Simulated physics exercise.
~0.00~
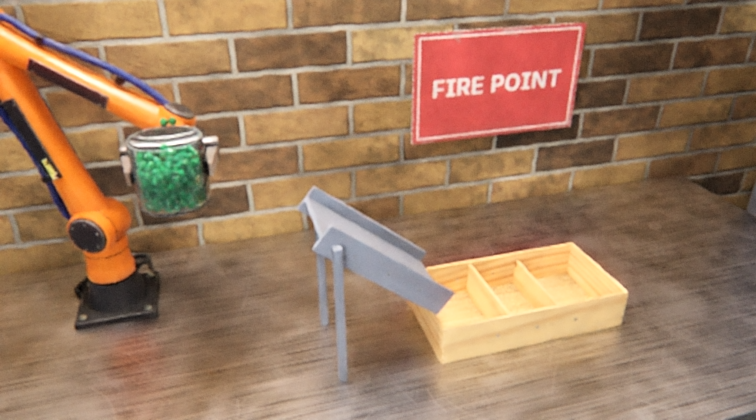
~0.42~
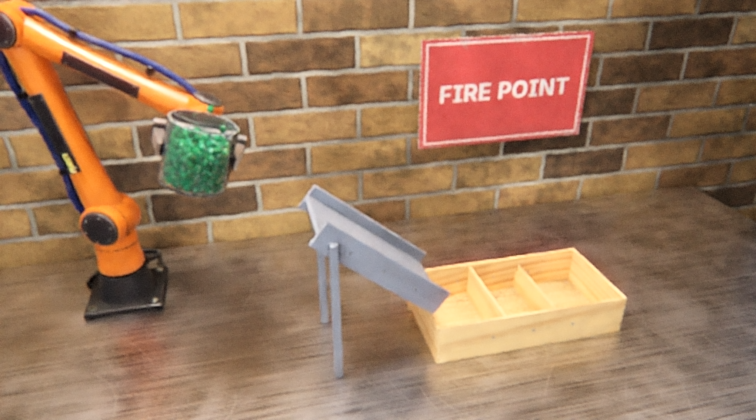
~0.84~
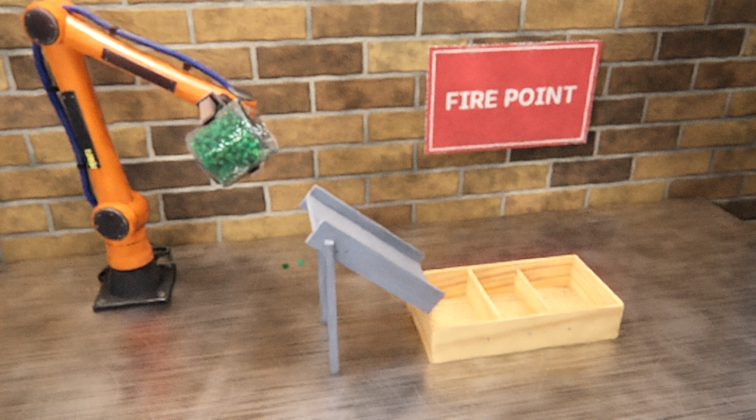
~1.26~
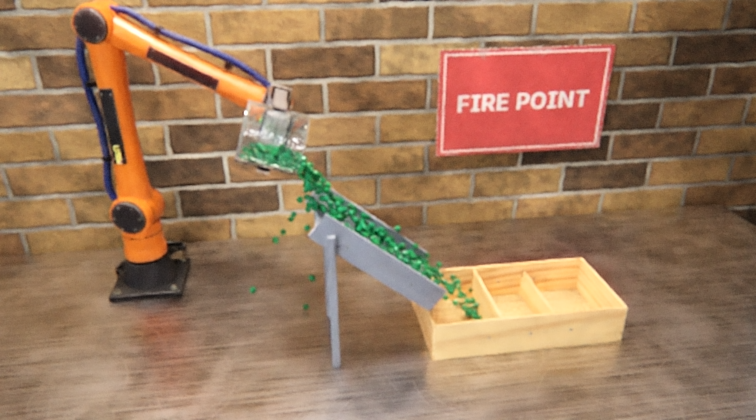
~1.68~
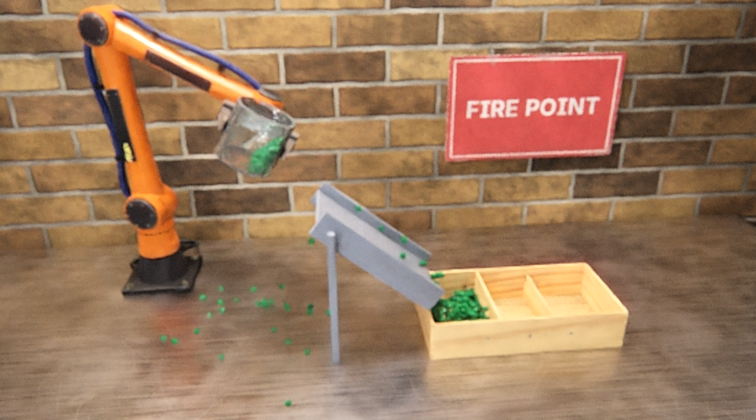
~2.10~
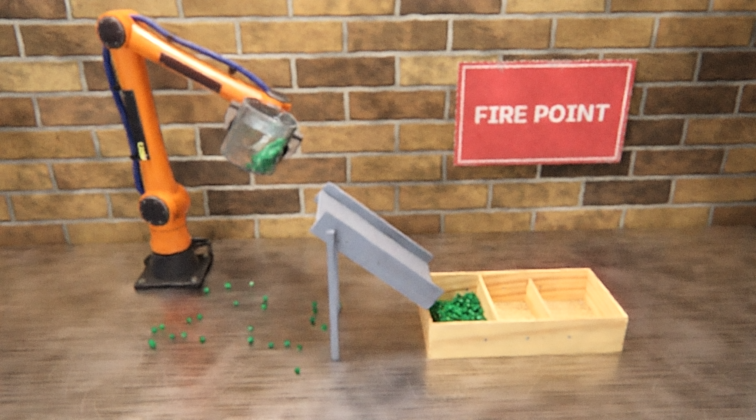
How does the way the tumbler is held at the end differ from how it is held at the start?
At the start the robot arm holds the tumbler upright, but at the end it holds it leaning over toward the chute.
